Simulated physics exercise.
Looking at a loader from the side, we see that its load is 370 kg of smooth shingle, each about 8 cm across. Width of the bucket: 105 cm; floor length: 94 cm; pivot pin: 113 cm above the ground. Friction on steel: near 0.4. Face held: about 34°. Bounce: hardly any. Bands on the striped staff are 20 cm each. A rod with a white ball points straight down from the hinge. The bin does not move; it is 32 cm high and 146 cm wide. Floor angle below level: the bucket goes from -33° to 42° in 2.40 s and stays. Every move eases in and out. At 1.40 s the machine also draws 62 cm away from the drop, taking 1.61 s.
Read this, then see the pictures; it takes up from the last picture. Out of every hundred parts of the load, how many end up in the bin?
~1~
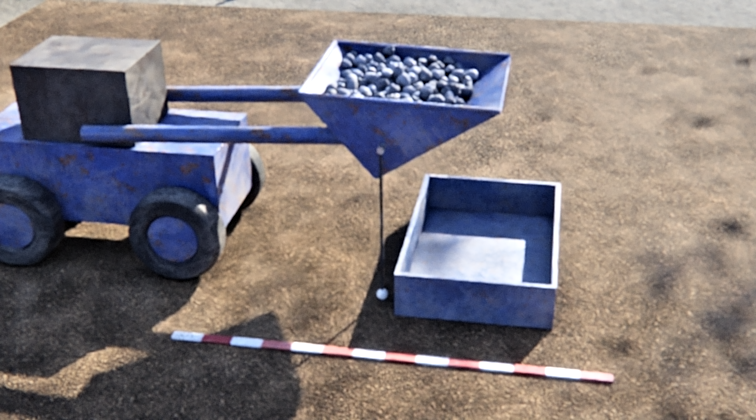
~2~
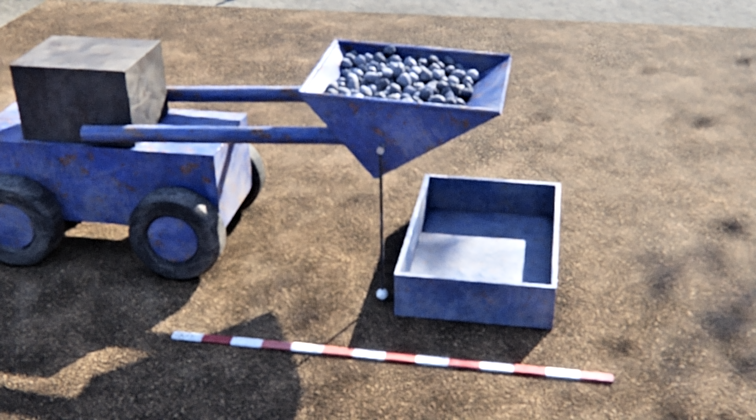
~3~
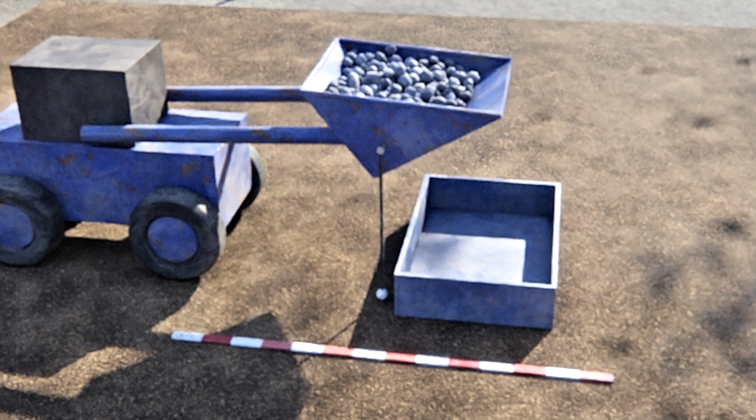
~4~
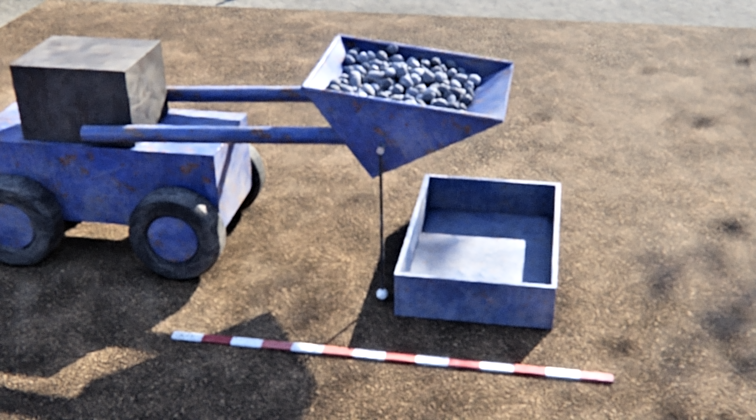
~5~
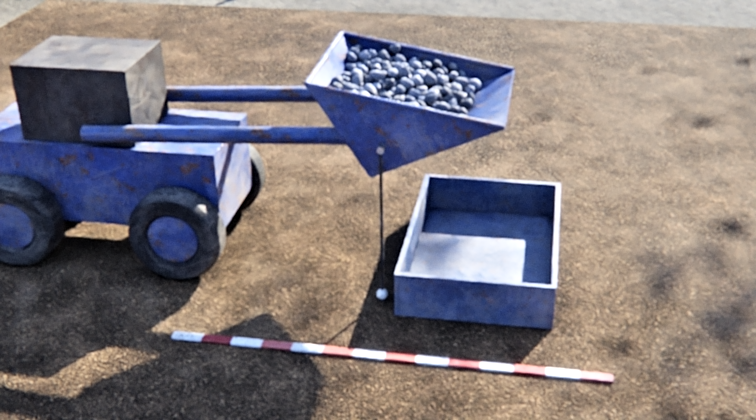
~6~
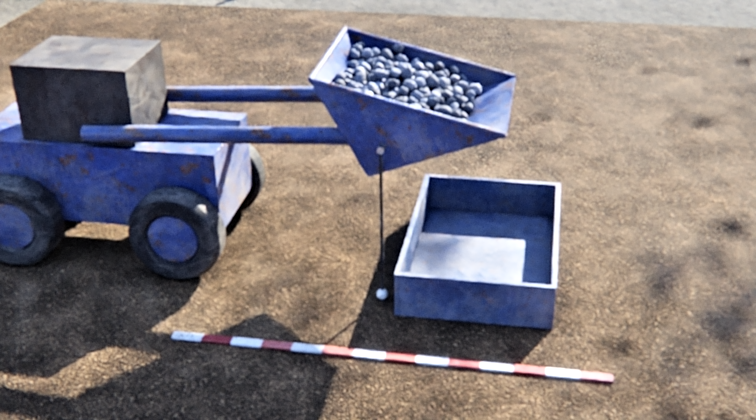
Close to 100 in a hundred.
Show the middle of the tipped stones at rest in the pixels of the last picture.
About (482, 246).
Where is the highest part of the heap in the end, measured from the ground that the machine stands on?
Result: Near 32 cm above the ground.
A little later the floor is at 30°; 79 % in the bucket, 21 % in the bin; the foremost stones are at (523, 244).
Then the floor is at 42°; 1 % in the bucket, 2 % short of the bin, 97 % in the bin; the foremost stones are at (547, 256).
Later still the floor is at 42°; 0 % in the bucket, 100 % in the bin; the foremost stones are at (547, 258).
In the end the floor is at 42°; 0 % in the bucket, 100 % in the bin; the foremost stones are at (547, 258).
